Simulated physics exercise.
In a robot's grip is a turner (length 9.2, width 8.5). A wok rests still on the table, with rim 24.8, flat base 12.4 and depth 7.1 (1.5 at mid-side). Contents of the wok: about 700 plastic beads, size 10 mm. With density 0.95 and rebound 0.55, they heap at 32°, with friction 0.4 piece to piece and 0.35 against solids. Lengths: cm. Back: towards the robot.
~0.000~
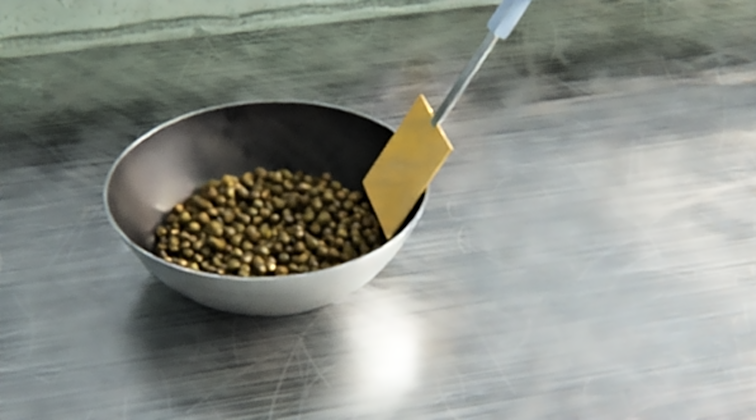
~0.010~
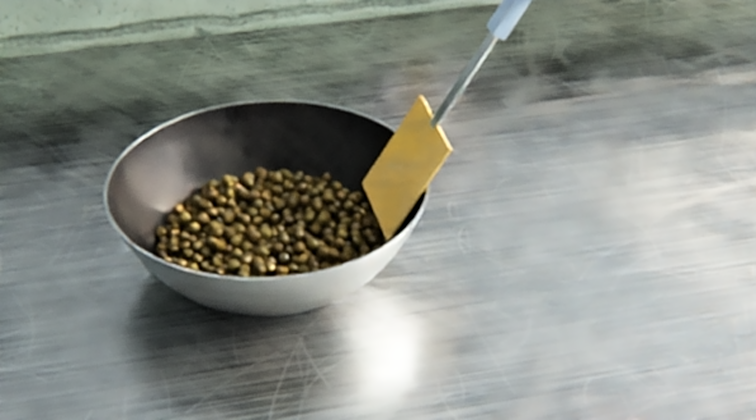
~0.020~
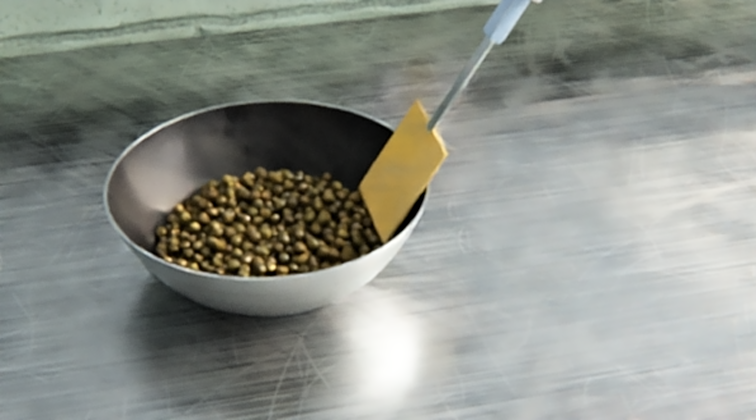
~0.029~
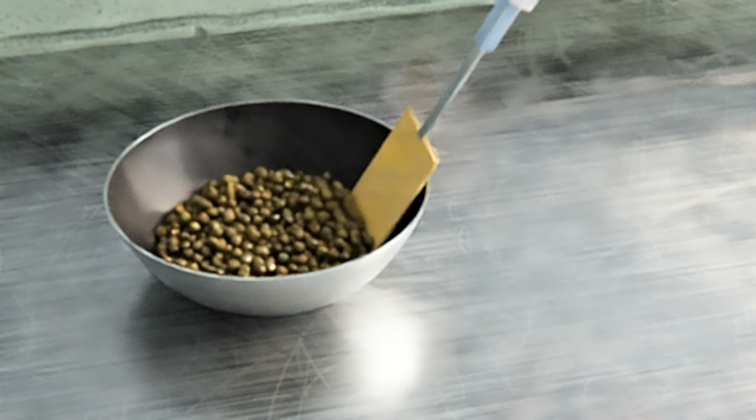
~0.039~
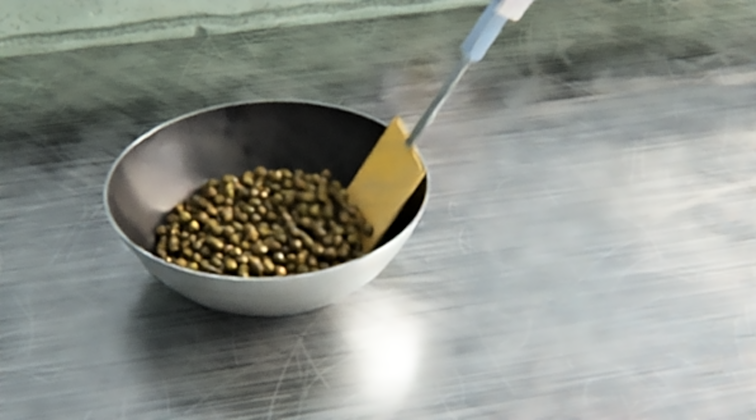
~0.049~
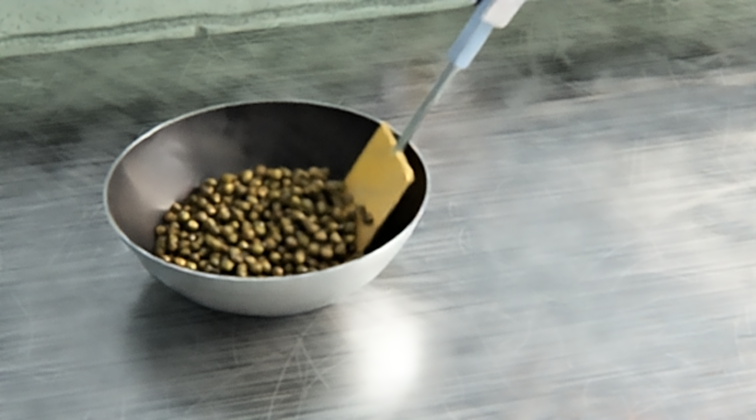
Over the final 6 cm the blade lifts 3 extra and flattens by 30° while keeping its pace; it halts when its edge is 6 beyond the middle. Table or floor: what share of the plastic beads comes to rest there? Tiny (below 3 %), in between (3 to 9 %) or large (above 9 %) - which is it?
In between, so 3 to 9 %.
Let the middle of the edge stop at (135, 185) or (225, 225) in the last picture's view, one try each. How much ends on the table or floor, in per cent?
About 40 and 0 per cent.
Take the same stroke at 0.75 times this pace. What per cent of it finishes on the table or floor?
Something close to 0 per cent ends up on the table or floor.
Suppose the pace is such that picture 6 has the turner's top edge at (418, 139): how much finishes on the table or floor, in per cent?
That share would be about 0 percent.
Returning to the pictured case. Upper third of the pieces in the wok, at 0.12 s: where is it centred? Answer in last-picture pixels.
The middle lies somewhere about (243, 221).
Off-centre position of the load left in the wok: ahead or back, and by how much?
The kept load is shifted forward by about 3.5 cm.
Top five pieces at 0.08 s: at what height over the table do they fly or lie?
About 8 centimetres.
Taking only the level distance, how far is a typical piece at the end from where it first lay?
Somewhere near 2 centimetres, I reckon.
By 0.08 s, sloping 58°, highest piece 9 above the table; 697 in the wok.
By 0.12 s, sloping 48°, highest piece 12 above the table; 697 in the wok.
By 0.33 s, sloping 28°, highest piece 8 above the table; 663 in the wok, 18 on the table or floor, 16 on the blade or in flight.
By 1.38 s, sloping 28°, highest piece 7 above the table; 662 in the wok, 35 on the table or floor.
Final count, 662 in the wok, 35 on the table or floor. That is 5 % on the table or floor.
